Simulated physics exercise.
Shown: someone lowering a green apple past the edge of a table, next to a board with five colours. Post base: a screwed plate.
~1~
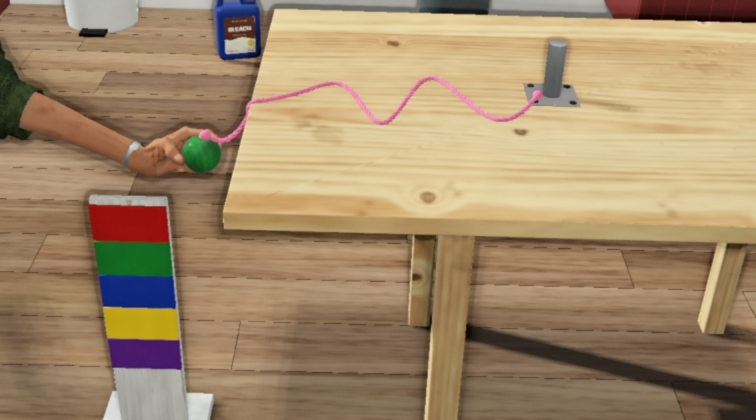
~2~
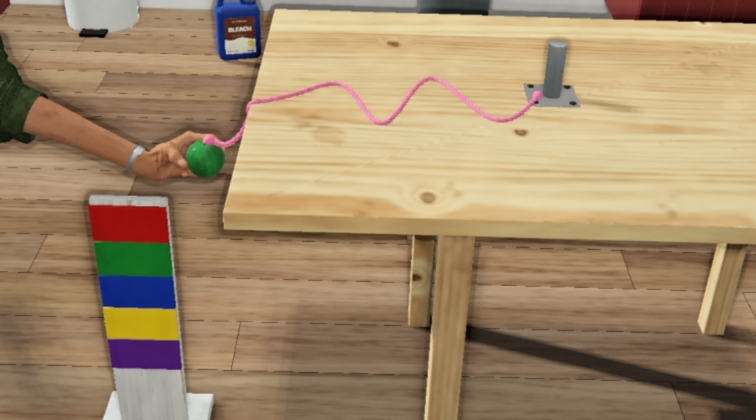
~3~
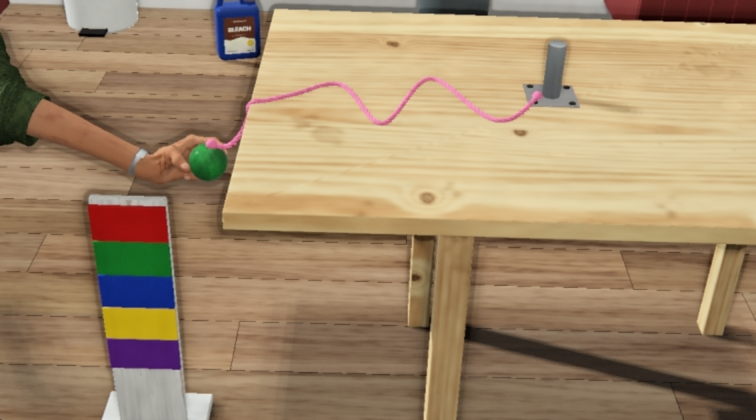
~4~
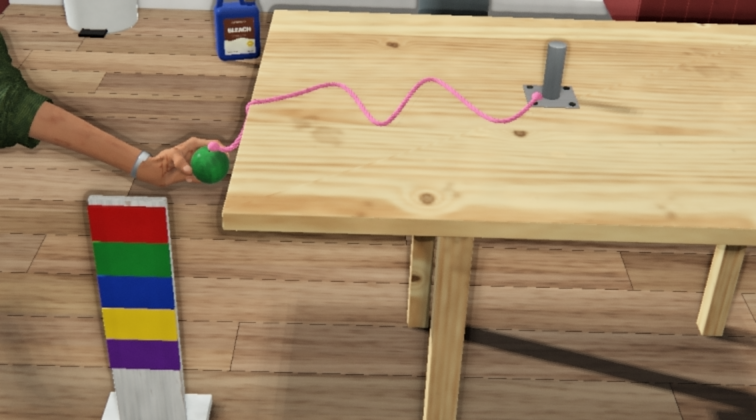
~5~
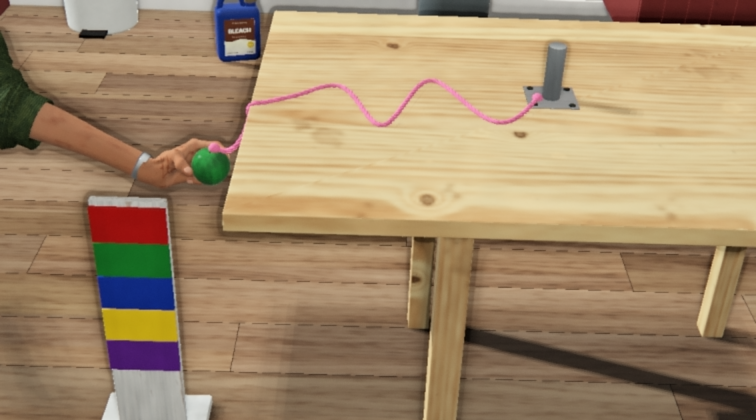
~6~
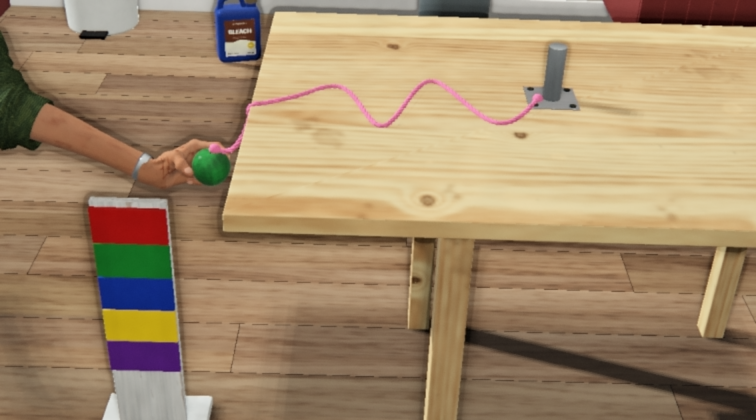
The clip shows a hand holding a green ball-like object on a wavy pink cord tied to a metal post on a wooden table, shifting it slightly right and down beside a color-striped board, then keeping nearly still.
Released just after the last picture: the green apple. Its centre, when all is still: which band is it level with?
It is level with the purple band.
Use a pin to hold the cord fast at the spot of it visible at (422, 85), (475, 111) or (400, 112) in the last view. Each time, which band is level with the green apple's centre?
Blue, then yellow, then green.
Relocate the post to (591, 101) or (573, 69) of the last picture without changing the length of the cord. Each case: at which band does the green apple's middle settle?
For the first spot, yellow; for the second, yellow.
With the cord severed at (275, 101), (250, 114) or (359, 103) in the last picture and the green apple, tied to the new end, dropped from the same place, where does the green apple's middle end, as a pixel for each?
I'd put it around (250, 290) for the first cut, (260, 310) for the second and (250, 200) for the third.
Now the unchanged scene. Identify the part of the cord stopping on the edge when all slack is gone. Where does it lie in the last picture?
You'll find it somewhere around (394, 118).
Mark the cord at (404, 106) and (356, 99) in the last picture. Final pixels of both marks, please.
To (278, 99) for the first and to (255, 180) for the second.
A little later, apple near (274, 350); level with purple.
Next, apple near (264, 349); level with purple.
When it is over, apple near (263, 350); level with purple. The cord holds its middle at purple.
